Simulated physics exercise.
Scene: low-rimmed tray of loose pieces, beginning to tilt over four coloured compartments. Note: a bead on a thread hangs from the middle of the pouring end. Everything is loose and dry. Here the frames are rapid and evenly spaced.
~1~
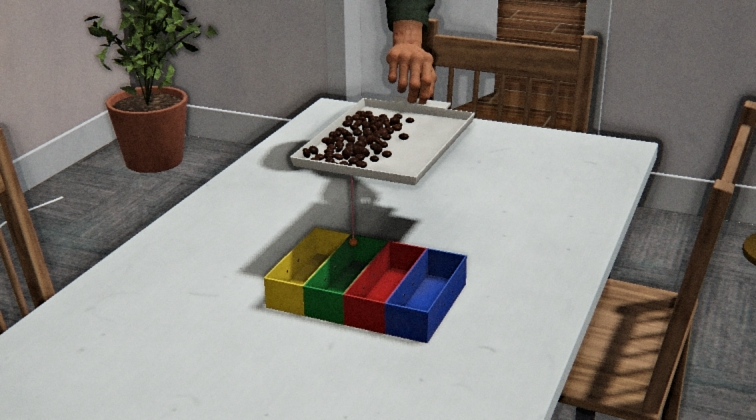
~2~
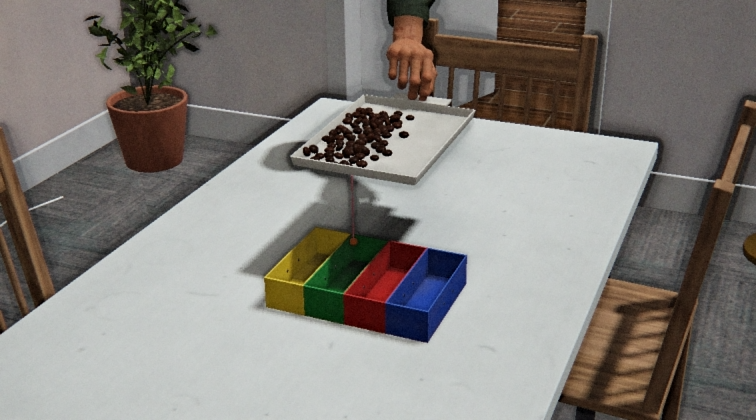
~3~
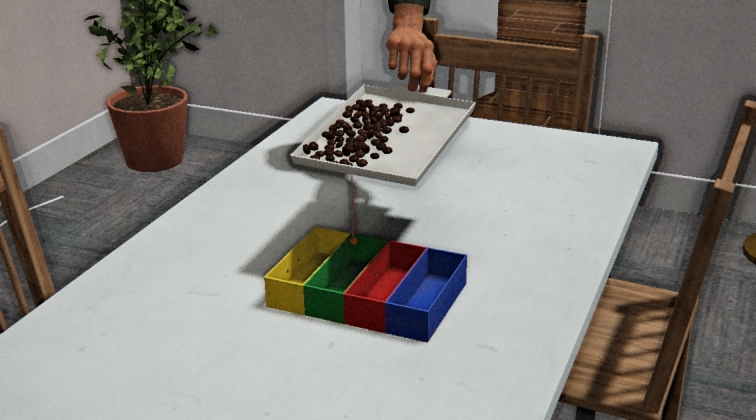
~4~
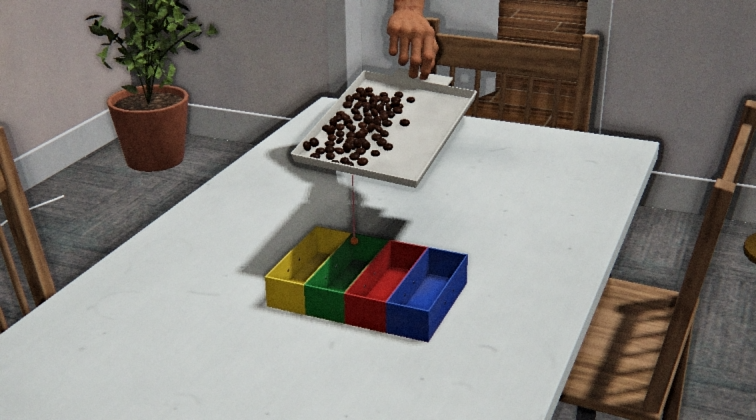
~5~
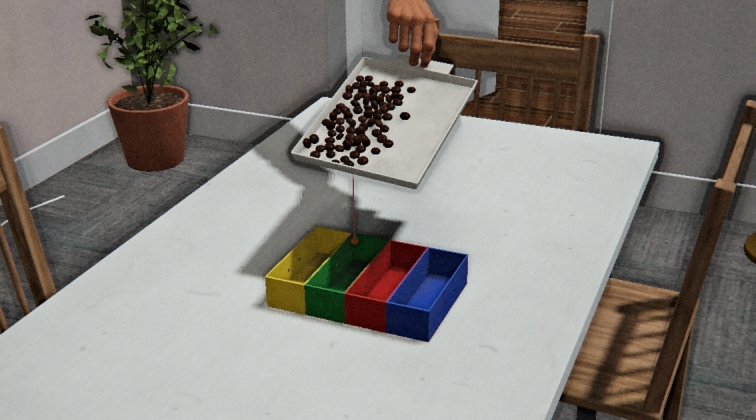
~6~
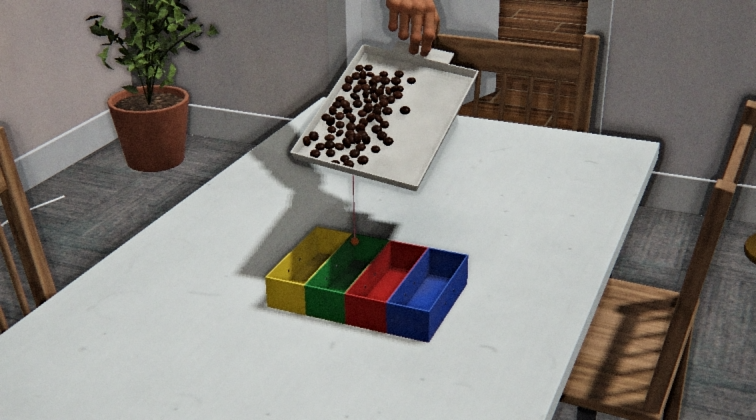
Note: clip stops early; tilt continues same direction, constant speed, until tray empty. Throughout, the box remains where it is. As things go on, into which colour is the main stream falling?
The main stream falls into the red cell.
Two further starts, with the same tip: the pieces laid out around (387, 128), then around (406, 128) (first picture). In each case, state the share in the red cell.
The first start gives 60 percent and the second 50 percent.
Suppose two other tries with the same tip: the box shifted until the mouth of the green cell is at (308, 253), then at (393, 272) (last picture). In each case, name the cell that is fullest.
In turn: That blue cell; green.
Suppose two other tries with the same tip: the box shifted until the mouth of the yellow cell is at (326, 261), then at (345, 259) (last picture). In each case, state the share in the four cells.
First some 100, then 100 per cent.
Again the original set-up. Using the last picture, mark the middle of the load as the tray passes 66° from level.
Load centre: Approx. (376, 167).
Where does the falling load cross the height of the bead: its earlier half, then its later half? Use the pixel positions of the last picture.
Starting near (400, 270), moving on to near (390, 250).
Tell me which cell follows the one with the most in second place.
Second position is held by the cell in blue.
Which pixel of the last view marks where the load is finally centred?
I'd mark it at roughly (388, 298).
Soon after the last picture, tray tipped steeply; most on the tray; a small part falling or outside the box.
A little later, tray tipped past a quarter turn; a stray few on the tray; about a third in the red cell; about a quarter in the blue cell; a small part in the green cell; a stray few in the yellow cell; about a quarter falling or outside the box.
Later still, tray tipped past a quarter turn; about a third in the red cell; about a quarter in the blue cell; about a quarter in the green cell; a small part in the yellow cell; a small part falling or outside the box.
At rest, tray tipped past a quarter turn; about a third in the red cell; about a quarter in the blue cell; about a quarter in the green cell; a small part in the yellow cell; a small part outside the box.
